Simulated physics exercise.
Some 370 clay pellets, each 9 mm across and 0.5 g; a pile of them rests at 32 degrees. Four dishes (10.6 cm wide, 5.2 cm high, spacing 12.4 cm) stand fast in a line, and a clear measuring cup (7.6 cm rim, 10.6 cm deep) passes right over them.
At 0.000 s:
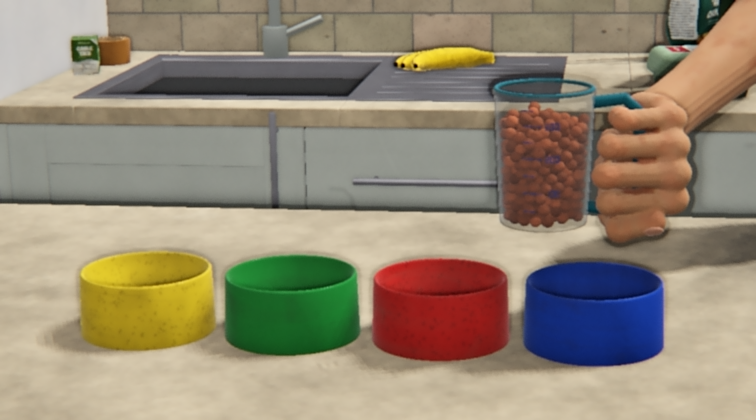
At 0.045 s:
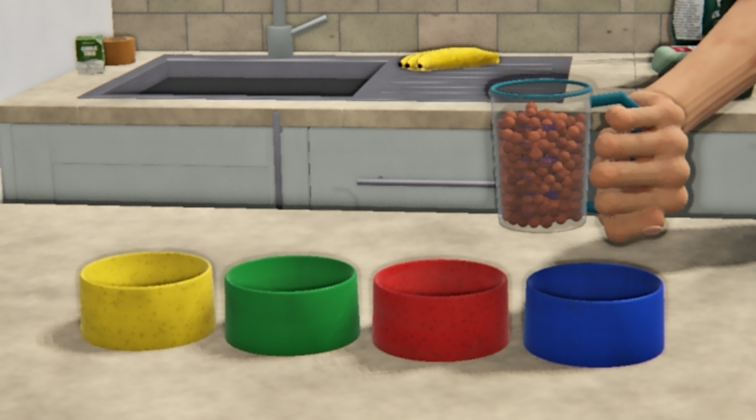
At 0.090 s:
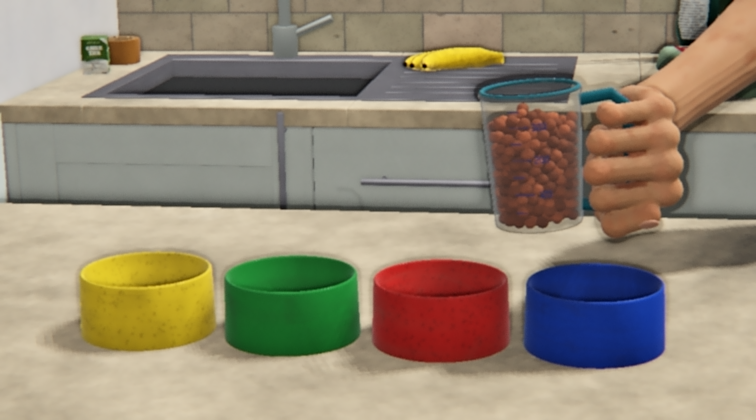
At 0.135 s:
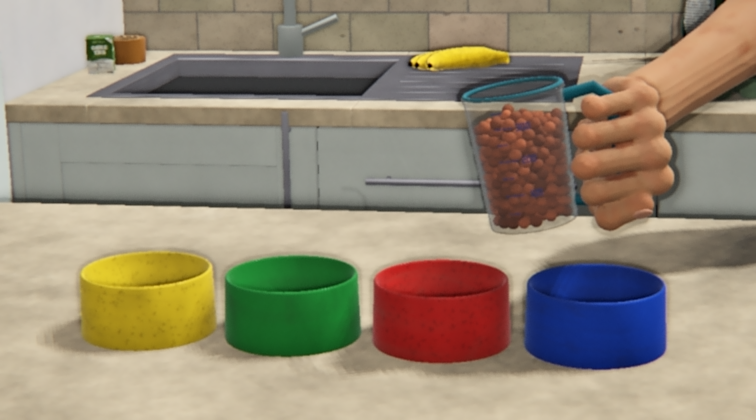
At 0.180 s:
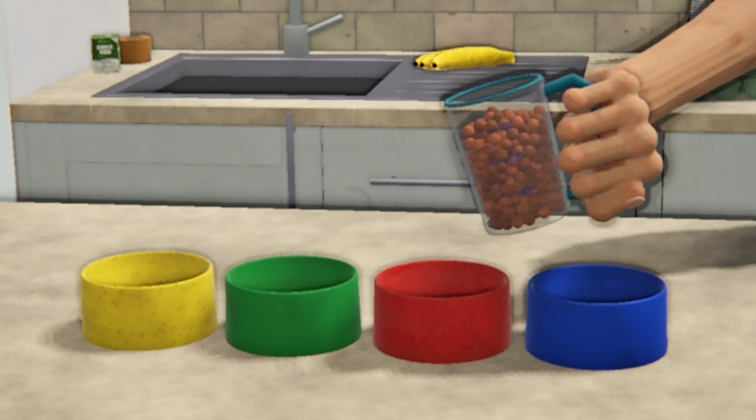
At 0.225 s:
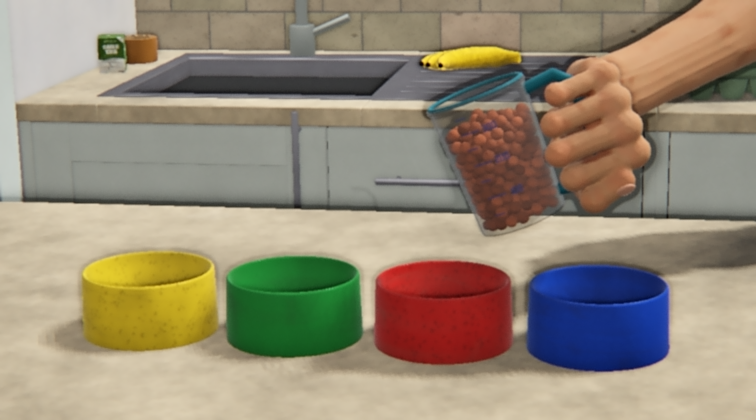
On a kitchen counter in front of a sink, a hand holds a clear measuring cup of reddish-brown pellets upright above a row of yellow, green, red and blue dishes. The hand moves the cup a short way left, tilting it gradually leftward until it leans above the red dish, pellets still inside.
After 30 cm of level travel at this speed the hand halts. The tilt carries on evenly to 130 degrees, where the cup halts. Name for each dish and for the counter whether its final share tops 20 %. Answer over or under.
Red: Under, blue: Under, green: Under, yellow: Over, counter: Under.
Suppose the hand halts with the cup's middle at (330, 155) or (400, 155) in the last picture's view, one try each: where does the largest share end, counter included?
The winner: Green, then green.
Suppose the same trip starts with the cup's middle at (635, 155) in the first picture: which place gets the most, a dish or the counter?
Most goes to: Green.
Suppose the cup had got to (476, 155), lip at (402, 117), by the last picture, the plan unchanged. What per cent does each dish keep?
Red 0, blue 0, green 0, yellow 90.
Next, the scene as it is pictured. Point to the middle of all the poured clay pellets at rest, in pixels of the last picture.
Around (148, 305).
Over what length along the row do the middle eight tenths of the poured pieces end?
Roughly 9 cm.
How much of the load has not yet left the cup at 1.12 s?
About 45 per cent.
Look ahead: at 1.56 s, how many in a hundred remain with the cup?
About 0 per cent.
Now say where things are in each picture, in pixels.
Cup at (544, 155), tilt 0 degrees, lip at (496, 88), moved 0.0 cm; middle of the pieces at (539, 167); blue dish at (594, 282); red dish at (440, 278); green dish at (291, 274); yellow dish at (146, 270), in the first frame.
Cup at (542, 156), tilt 1 degrees, lip at (492, 89), moved 0.2 cm; middle of the pieces at (537, 167), in the second frame.
Cup at (535, 156), tilt 4 degrees, lip at (481, 92), moved 0.8 cm; middle of the pieces at (530, 168), in the third frame.
Cup at (523, 156), tilt 10 degrees, lip at (464, 97), moved 1.7 cm; middle of the pieces at (520, 168), in the fourth frame.
Cup at (511, 156), tilt 15 degrees, lip at (446, 103), moved 2.7 cm; middle of the pieces at (509, 168), in the fifth frame.
Cup at (499, 156), tilt 21 degrees, lip at (430, 110), moved 3.8 cm; middle of the pieces at (499, 168); blue dish at (599, 285); red dish at (443, 280); green dish at (293, 275); yellow dish at (148, 270). Its pace works out near 130 degrees a second; the hand travels 23 cm a second, in the sixth frame.
Then, at 0.76 s, tilt 90 degrees; cup holds 100 %.
After 1.12 s, tilt 130 degrees; cup holds 45 %, green 5 %, yellow 35 %.
After 1.56 s, tilt 130 degrees; cup holds 0 %, green 5 %, yellow 85 %.
By 1.9 s all is still; red 0 %, blue 0 %, green 5 %, yellow 85 %, counter 10 %.
